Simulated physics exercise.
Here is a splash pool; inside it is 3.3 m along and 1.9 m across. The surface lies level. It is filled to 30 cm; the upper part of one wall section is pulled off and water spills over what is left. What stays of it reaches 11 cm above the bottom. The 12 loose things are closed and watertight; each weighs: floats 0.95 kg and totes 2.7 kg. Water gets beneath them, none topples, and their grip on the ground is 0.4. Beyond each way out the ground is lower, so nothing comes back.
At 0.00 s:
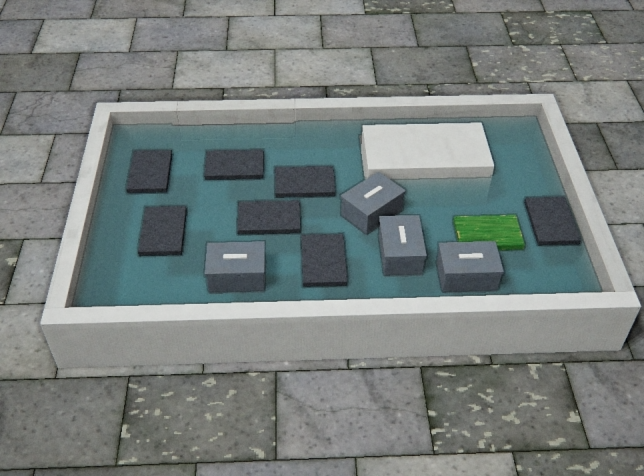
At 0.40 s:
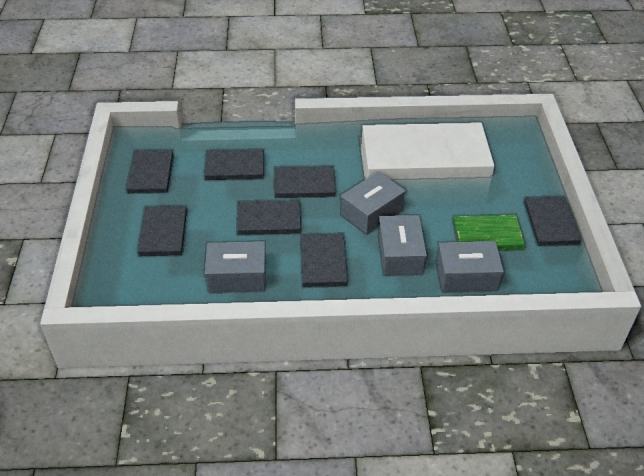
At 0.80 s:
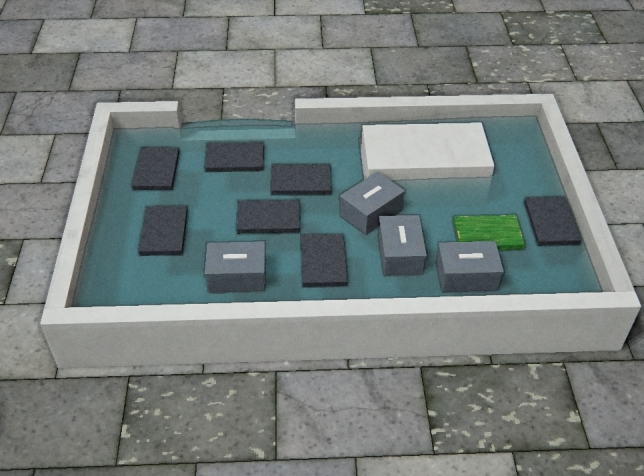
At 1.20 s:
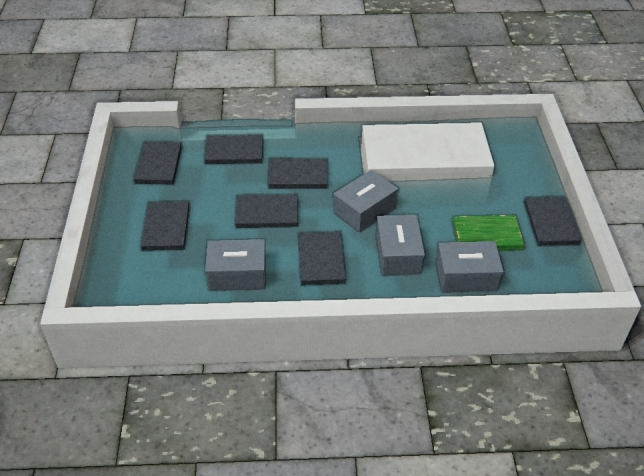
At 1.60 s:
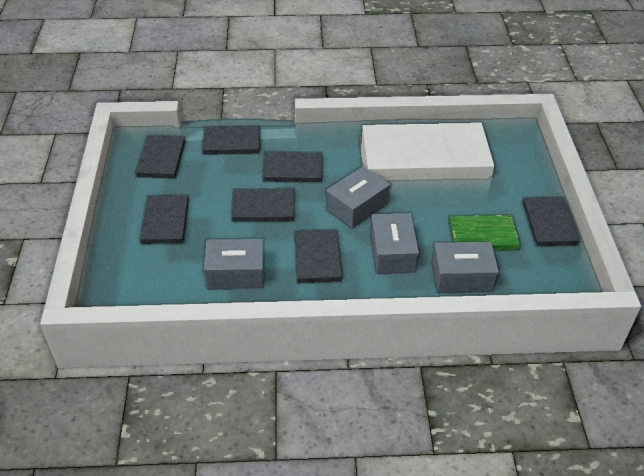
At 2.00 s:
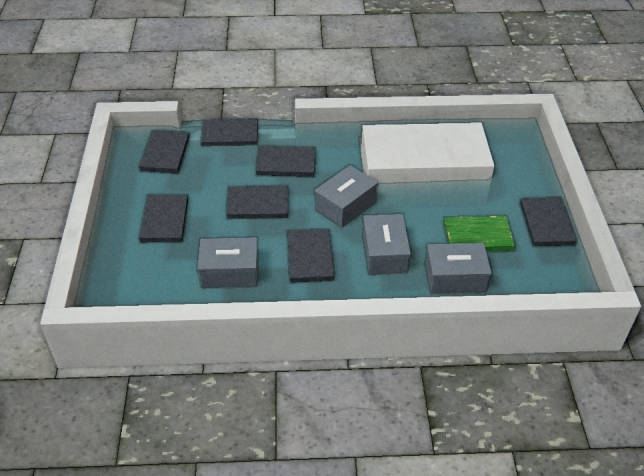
We see a walled pool of water holding dark slabs, gray boxes and a green float; the upper part of a back wall section disappears, then the dark slabs near the gap shift slightly, followed by small drifts among most others.
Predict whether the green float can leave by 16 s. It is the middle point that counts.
Green float stays inside.
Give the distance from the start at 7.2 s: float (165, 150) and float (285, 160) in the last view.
In turn: Gone out, washed out.
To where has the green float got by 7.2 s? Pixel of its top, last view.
Near (444, 236).
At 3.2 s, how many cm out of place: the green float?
About 20 cm.
After 3.2 s the green float is near (463, 236), 0.2 m from its start, afloat; 1 of 12 are out; 11 afloat.
After 7.2 s the green float is near (444, 236), 0.3 m from its start, afloat; 3 of 12 are out; 9 afloat.
After 12.0 s the green float is near (422, 237), 0.4 m from its start, afloat; 5 of 12 are out; 7 afloat.
After 16.0 s the green float is near (411, 237), 0.5 m from its start, afloat; 6 of 12 are out; 6 afloat.
